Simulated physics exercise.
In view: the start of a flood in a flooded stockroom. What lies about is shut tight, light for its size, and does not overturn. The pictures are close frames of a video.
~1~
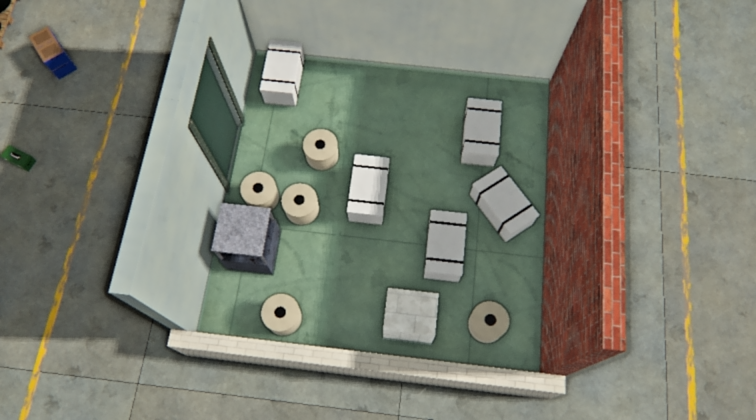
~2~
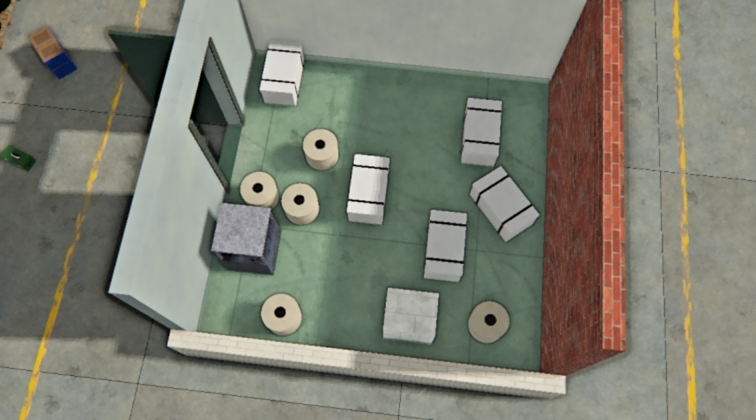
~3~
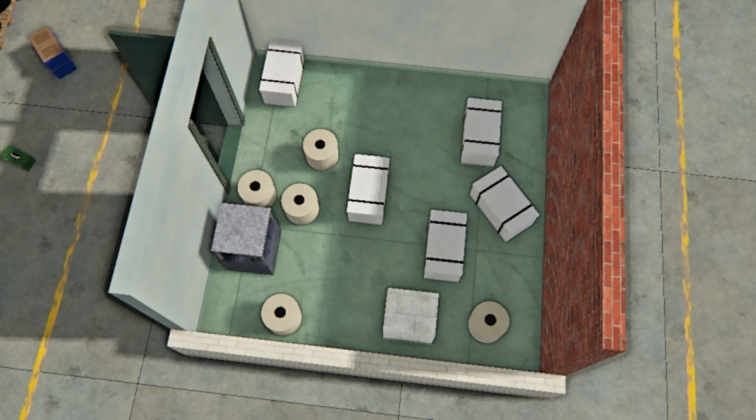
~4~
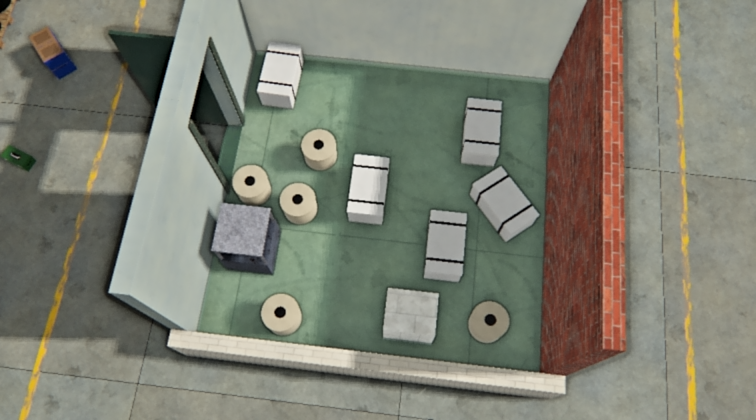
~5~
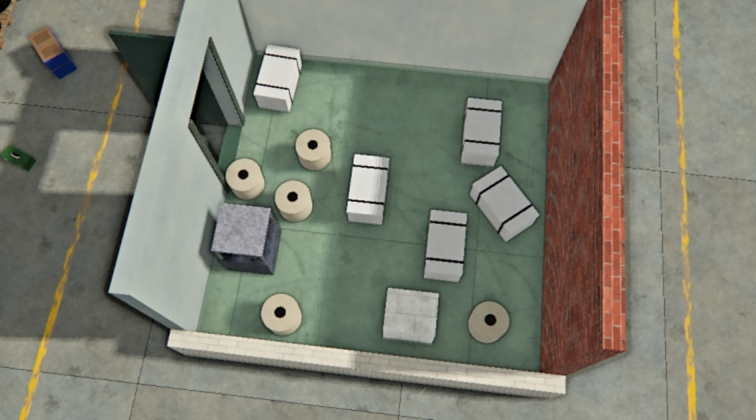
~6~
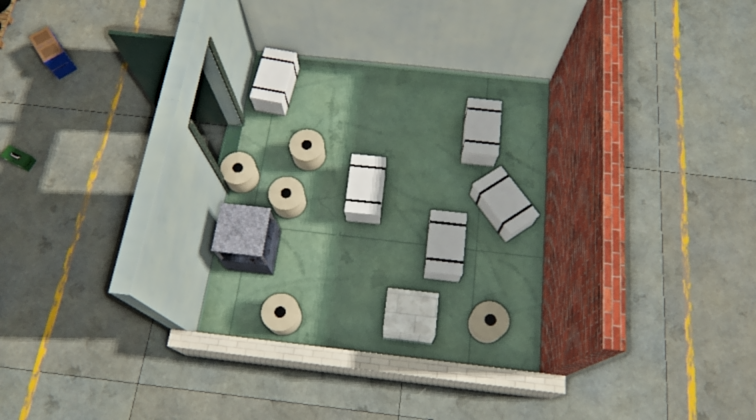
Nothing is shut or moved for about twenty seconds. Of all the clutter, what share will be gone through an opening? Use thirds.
That comes to from one to two thirds.
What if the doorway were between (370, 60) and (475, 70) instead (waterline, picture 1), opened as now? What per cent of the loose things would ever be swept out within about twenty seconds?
About 60 per cent.
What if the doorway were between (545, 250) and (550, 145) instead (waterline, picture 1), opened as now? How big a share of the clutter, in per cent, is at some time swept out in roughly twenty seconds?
About 50 per cent.
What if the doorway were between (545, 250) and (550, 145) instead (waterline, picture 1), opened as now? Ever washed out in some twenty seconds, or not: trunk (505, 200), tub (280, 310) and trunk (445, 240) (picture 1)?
In that order: Washed out, left behind, carried outside.
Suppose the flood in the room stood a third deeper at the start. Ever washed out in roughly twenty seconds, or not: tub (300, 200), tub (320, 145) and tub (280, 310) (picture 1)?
In that order: Carried outside, through, kept in.
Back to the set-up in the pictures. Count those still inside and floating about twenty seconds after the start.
I count 5.
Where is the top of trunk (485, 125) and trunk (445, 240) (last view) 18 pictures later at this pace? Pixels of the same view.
At about (458, 122) and (416, 229).
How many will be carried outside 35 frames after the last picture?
That makes 5.
A moment on, 1 of 10 are out; 9 afloat.
Next, 3 of 10 are out; 7 afloat.
Later, 5 of 10 are out; 5 afloat.
In the end, 5 of 10 are out; 5 afloat.
